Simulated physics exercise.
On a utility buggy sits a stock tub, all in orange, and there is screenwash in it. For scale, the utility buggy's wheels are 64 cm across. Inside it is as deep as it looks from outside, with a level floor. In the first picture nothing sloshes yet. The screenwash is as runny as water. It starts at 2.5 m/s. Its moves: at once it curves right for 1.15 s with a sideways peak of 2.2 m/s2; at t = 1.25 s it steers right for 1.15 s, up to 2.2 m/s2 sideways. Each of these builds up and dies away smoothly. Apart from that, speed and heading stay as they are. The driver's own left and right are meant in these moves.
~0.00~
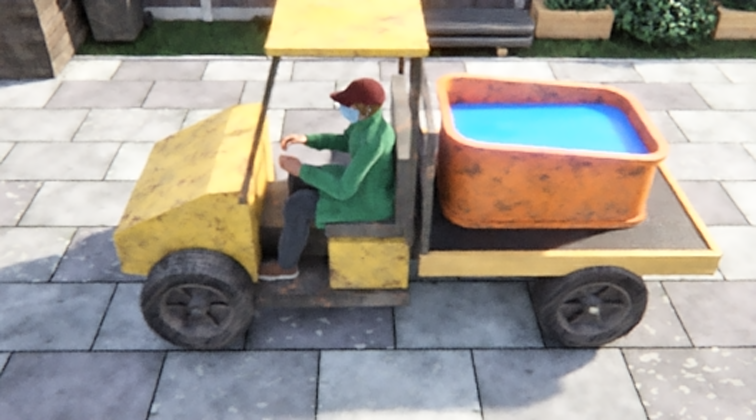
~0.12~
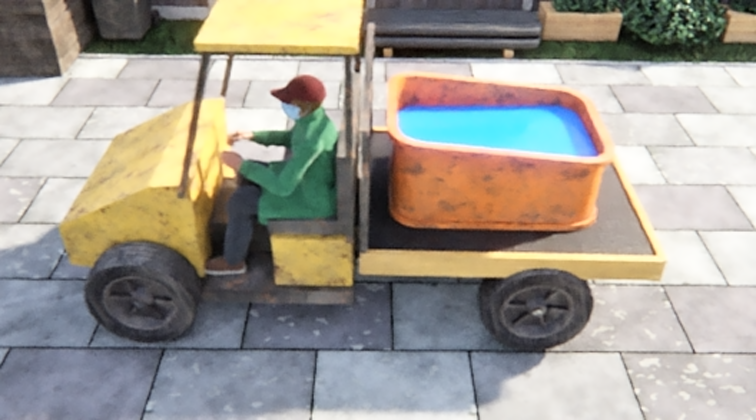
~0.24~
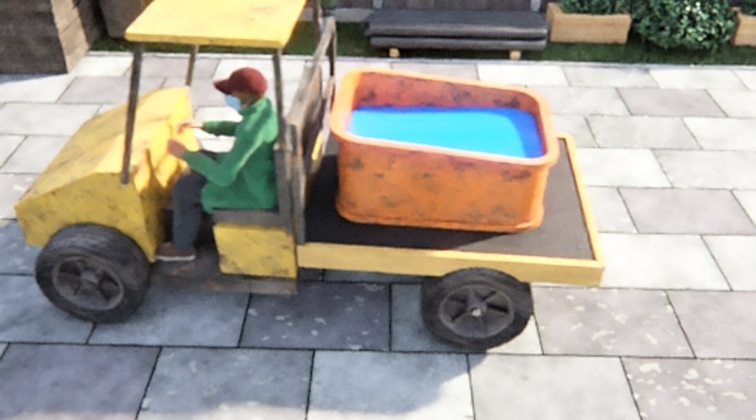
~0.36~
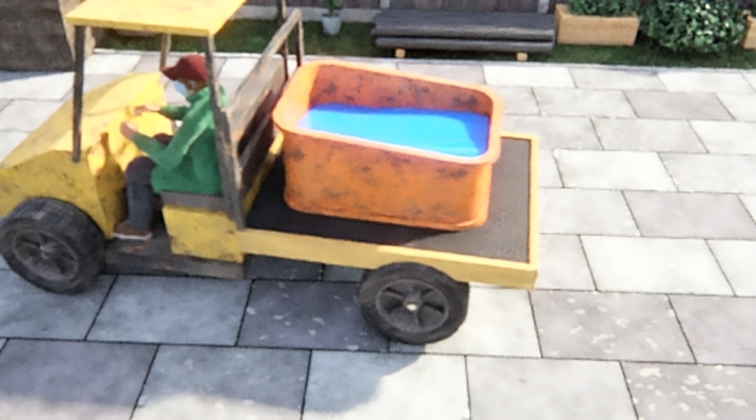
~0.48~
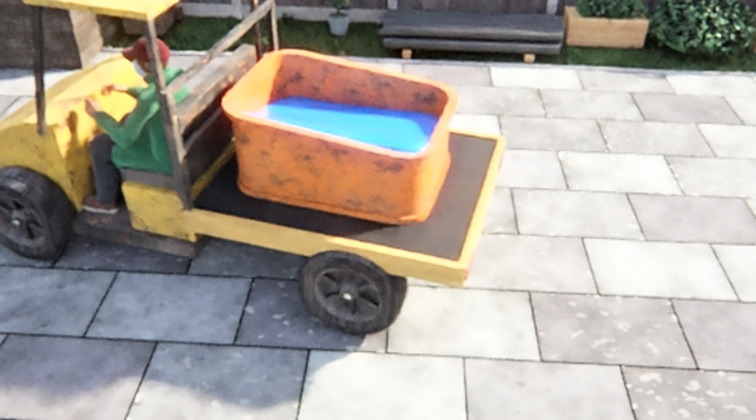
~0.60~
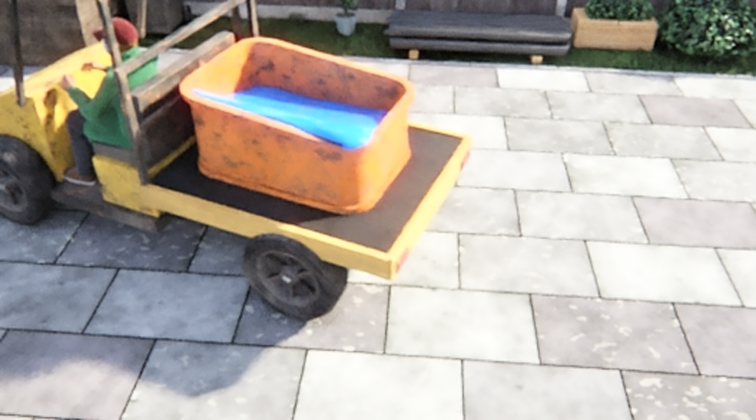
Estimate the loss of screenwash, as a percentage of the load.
Roughly 11 per cent of the screenwash is lost.
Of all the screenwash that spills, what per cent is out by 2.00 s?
Some 10 per cent by then.
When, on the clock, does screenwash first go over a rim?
At about 0.9 s.
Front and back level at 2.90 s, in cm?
About 30 cm in front and 22 cm behind.
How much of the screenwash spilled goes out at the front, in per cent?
About 0 per cent.
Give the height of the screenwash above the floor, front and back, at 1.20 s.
About 36 cm in front and 28 cm behind.
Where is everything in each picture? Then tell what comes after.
In the first picture, the surface is at (454, 112) by the front wall; at (614, 112) by the back wall; it lies level with the rim line; the front is on the left, levels are read along the far wall; a wheel hub at (595, 314).
In the second picture, the surface is at (407, 115) by the front wall; at (569, 114) by the back wall; it lies level with the rim line.
In the third picture, the surface is at (363, 110) by the front wall; at (524, 117) by the back wall; it climbs 5° towards the near side.
In the fourth picture, the surface is at (321, 108) by the front wall; at (480, 118) by the back wall; it climbs 12° towards the near side.
In the fifth picture, the surface is at (286, 102) by the front wall; at (436, 120) by the back wall; it climbs 20° towards the near side.
In the sixth picture, the surface is at (257, 91) by the front wall; at (394, 117) by the back wall; it climbs 23° towards the near side; a wheel hub at (284, 283).
After 1.20 s the surface is 36 cm up at the front and 29 cm at the back; 1 per cent is out, mostly over the near side, some over the back.
After 2.00 s the surface is 28 cm up at the front and 36 cm at the back; 1 per cent is out, over the near side.
After 2.90 s the surface is 31 cm up at the front and 23 cm at the back; 9 per cent is out, mostly over the near side, some over the back.
After 5.39 s 11 per cent is out, mostly over the near side, some over the back, 34 of 300 litres.
